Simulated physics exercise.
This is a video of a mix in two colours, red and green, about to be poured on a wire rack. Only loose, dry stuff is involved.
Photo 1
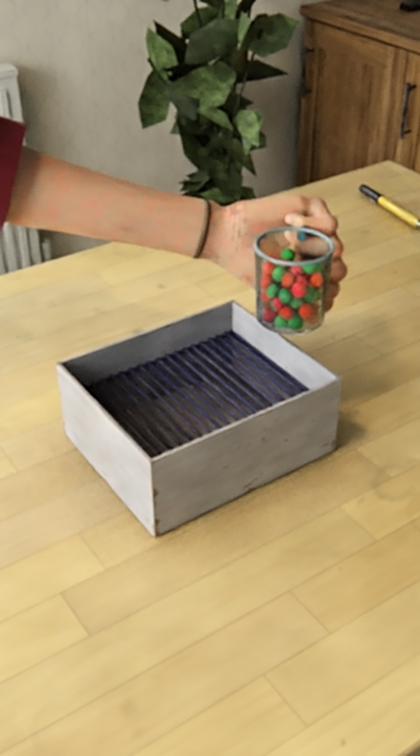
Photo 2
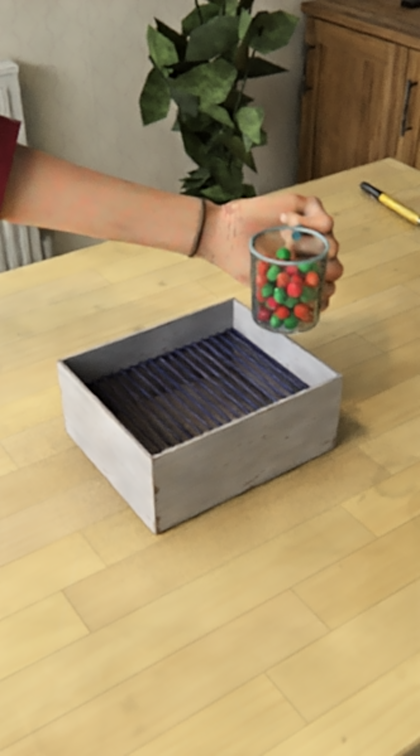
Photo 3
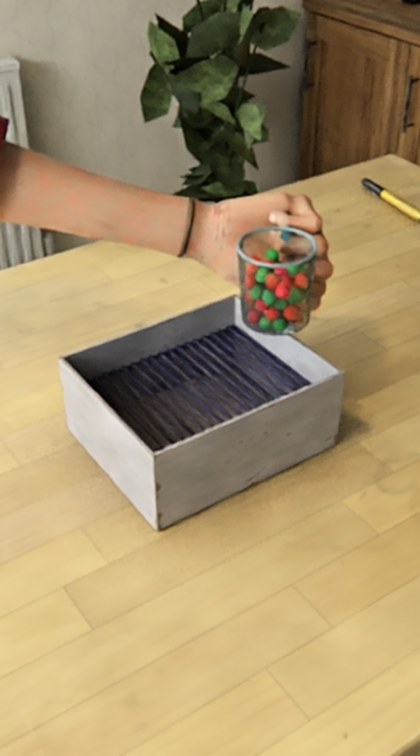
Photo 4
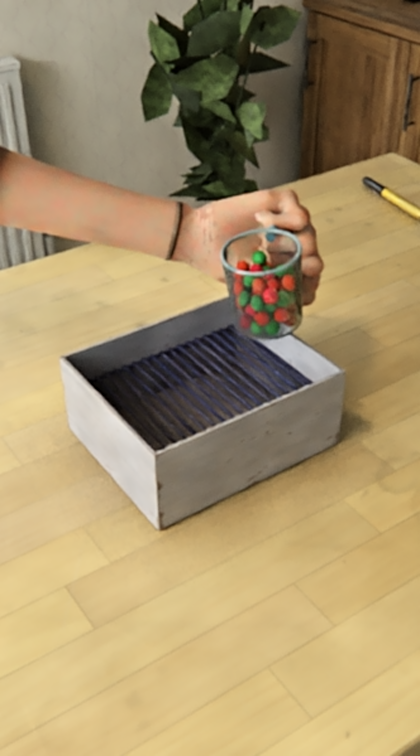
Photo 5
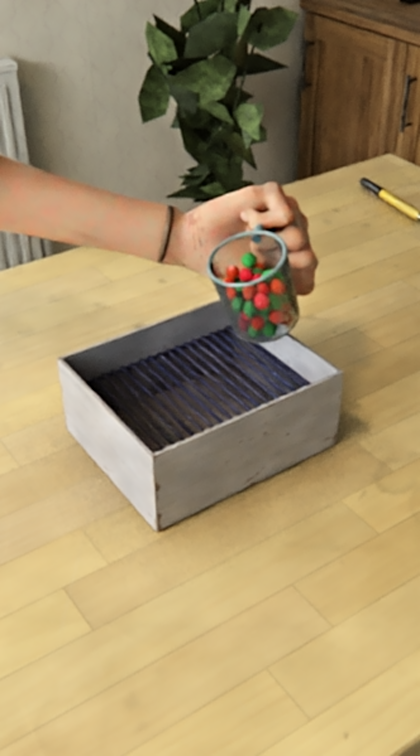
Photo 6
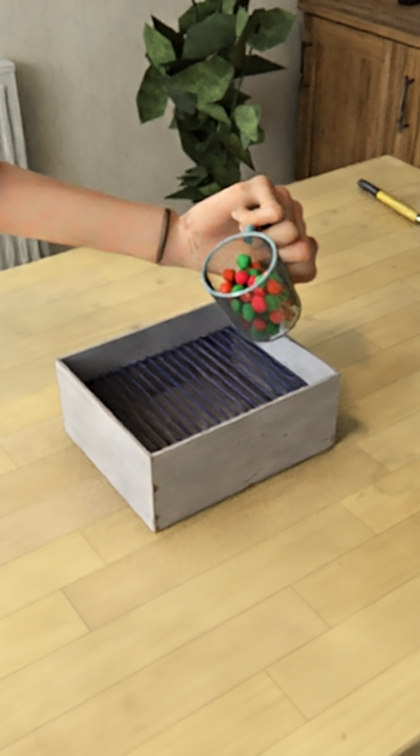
A person's bare arm with a dark wristband reaches in from the left over a pale wooden table, seen from above at an angle, with a leafy plant and wooden cabinet behind. The hand holds a clear cup of small red and green balls above a whitish box fitted with a dark slatted rack, a yellow pen lying at right. The hand moves slightly left and gradually tilts the cup leftward.
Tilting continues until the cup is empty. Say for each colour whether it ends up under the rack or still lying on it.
By colour - red pieces still on the rack, green pieces still on the rack.
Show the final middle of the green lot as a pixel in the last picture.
Once things stop moving, it sits roughly at (195, 389).
Then, 0.35 s on from there, red ones, the whole lot in the cup; green ones, the whole lot in the cup.
Then, 0.71 s on from there, red ones, all but a few in the cup, only a few on or over the wires; green ones, the whole lot in the cup.
Then, 1.15 s on from there, red ones, the whole lot on or over the wires; green ones, only a few in the cup, all but a few on or over the wires.
In the end, red ones, the whole lot on the wires, none at all under the rack; green ones, the whole lot on the wires, none at all under the rack.
